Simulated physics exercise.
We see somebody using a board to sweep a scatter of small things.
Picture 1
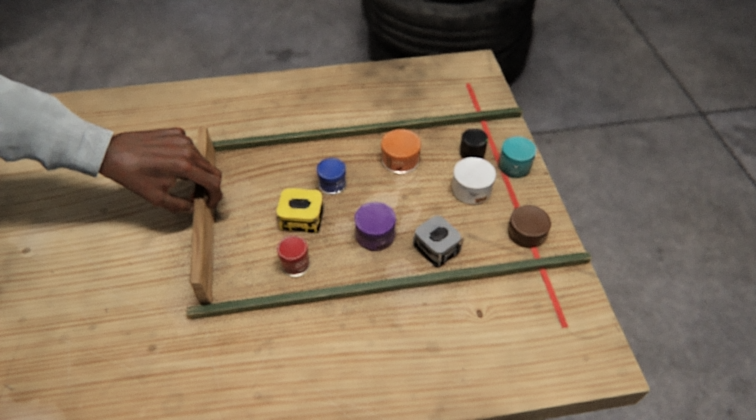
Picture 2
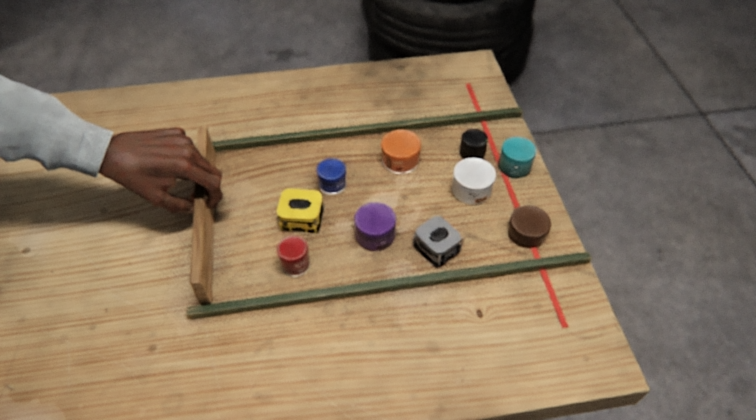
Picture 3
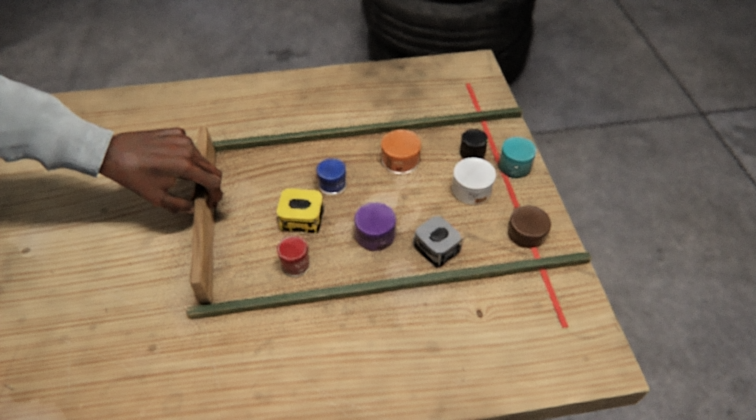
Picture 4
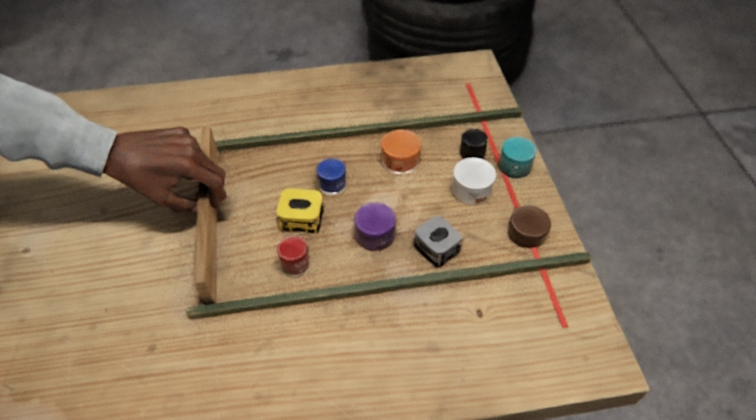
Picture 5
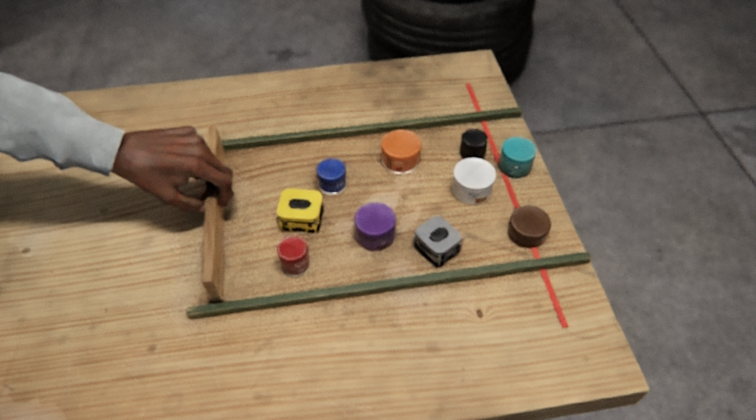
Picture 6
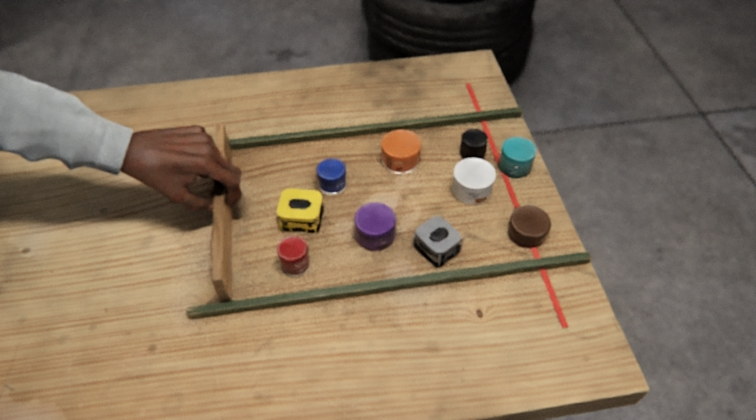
A hand in a pale blue sleeve grips an upright wooden board on a wooden table, seen from above at an angle, with a tyre on the grey floor behind. Between two green strips sit small tubs and cases, yellow, red and blue nearest the board, turquoise and brown by a red line. The hand, at first still, slides the board slightly right, touching nothing else, while the view stays fixed.
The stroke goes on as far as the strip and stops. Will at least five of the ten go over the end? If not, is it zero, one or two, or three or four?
Three or four spill over.
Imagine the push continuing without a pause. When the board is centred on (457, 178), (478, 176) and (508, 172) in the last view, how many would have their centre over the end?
Place by place: 0, 0 and 3.
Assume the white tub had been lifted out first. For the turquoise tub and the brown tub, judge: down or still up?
So the turquoise tub goes off the edge and the brown tub goes off the edge.
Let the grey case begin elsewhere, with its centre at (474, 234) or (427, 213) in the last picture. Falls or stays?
In the two tries the grey case is not knocked off and ends up below, in that order.
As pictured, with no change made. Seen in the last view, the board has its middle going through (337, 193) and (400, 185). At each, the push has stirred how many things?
First 4, then 6.
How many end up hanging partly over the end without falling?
Tally: 2.
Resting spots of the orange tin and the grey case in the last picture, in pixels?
Looks like one lands around (510, 129), and the other around (577, 229).
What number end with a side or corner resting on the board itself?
Counting them up gives 5.
A little later, none off yet; turquoise tub at rest near (517, 158); brown tub at rest near (529, 227); black lid at rest near (474, 145).
When it is over, the number that fall off is three or four; down, white tub, brown tub and turquoise tub.
